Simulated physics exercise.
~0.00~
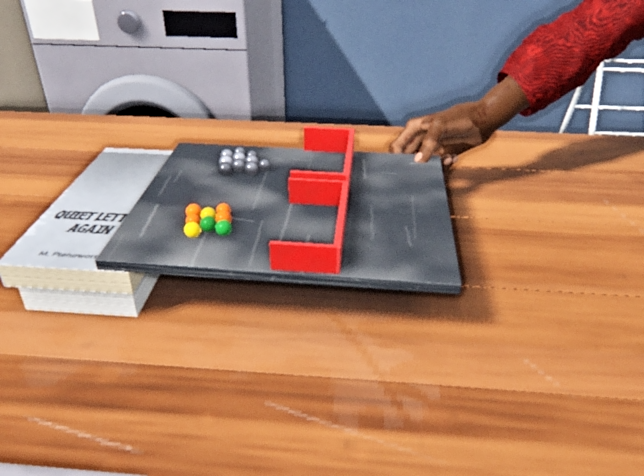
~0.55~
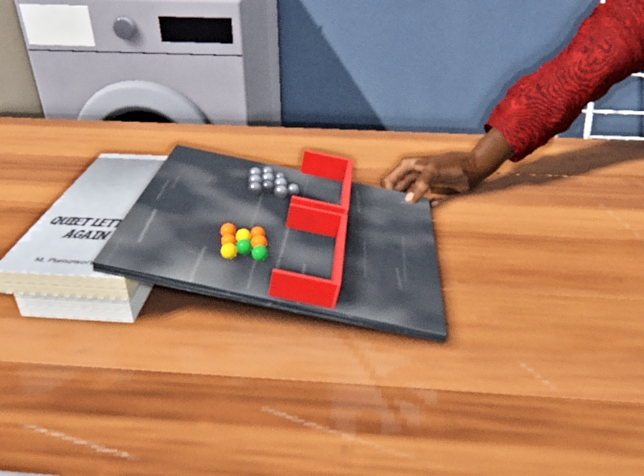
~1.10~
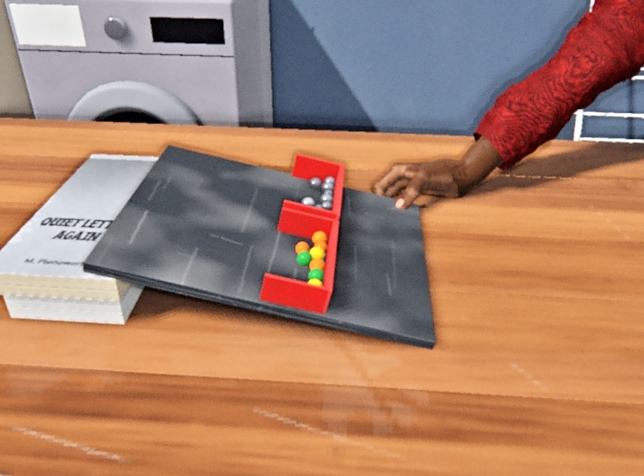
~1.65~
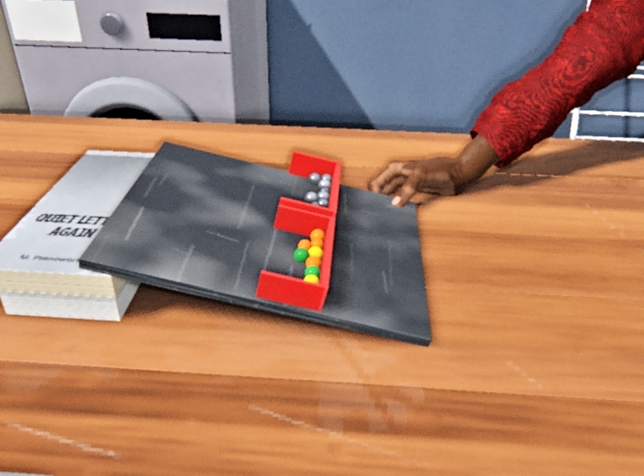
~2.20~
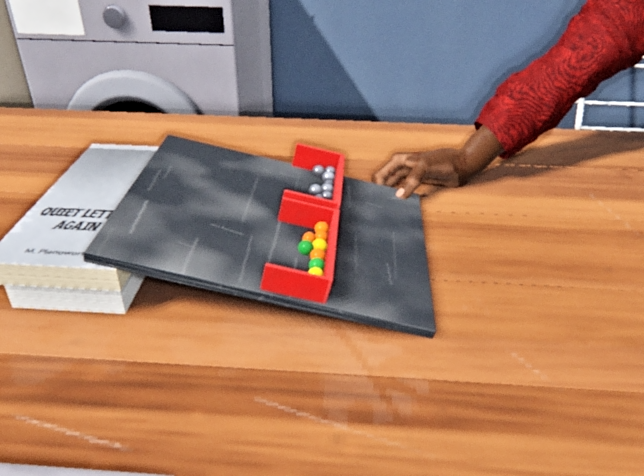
On a wooden tabletop before a grey front-loading washing machine and a blue wall, seen from slightly above with a gently swaying view, a dark board rests its left side on a thick white book. Silvery balls sit in a cluster toward the back, and orange, yellow and green ones sit nearer, with red barriers to their right. A hand in a red sleeve holds the board's right end and lowers it, steepening the slope. Both clusters slide down to the right. They end gathered behind the barriers, the board still tilted and the hand beside it.
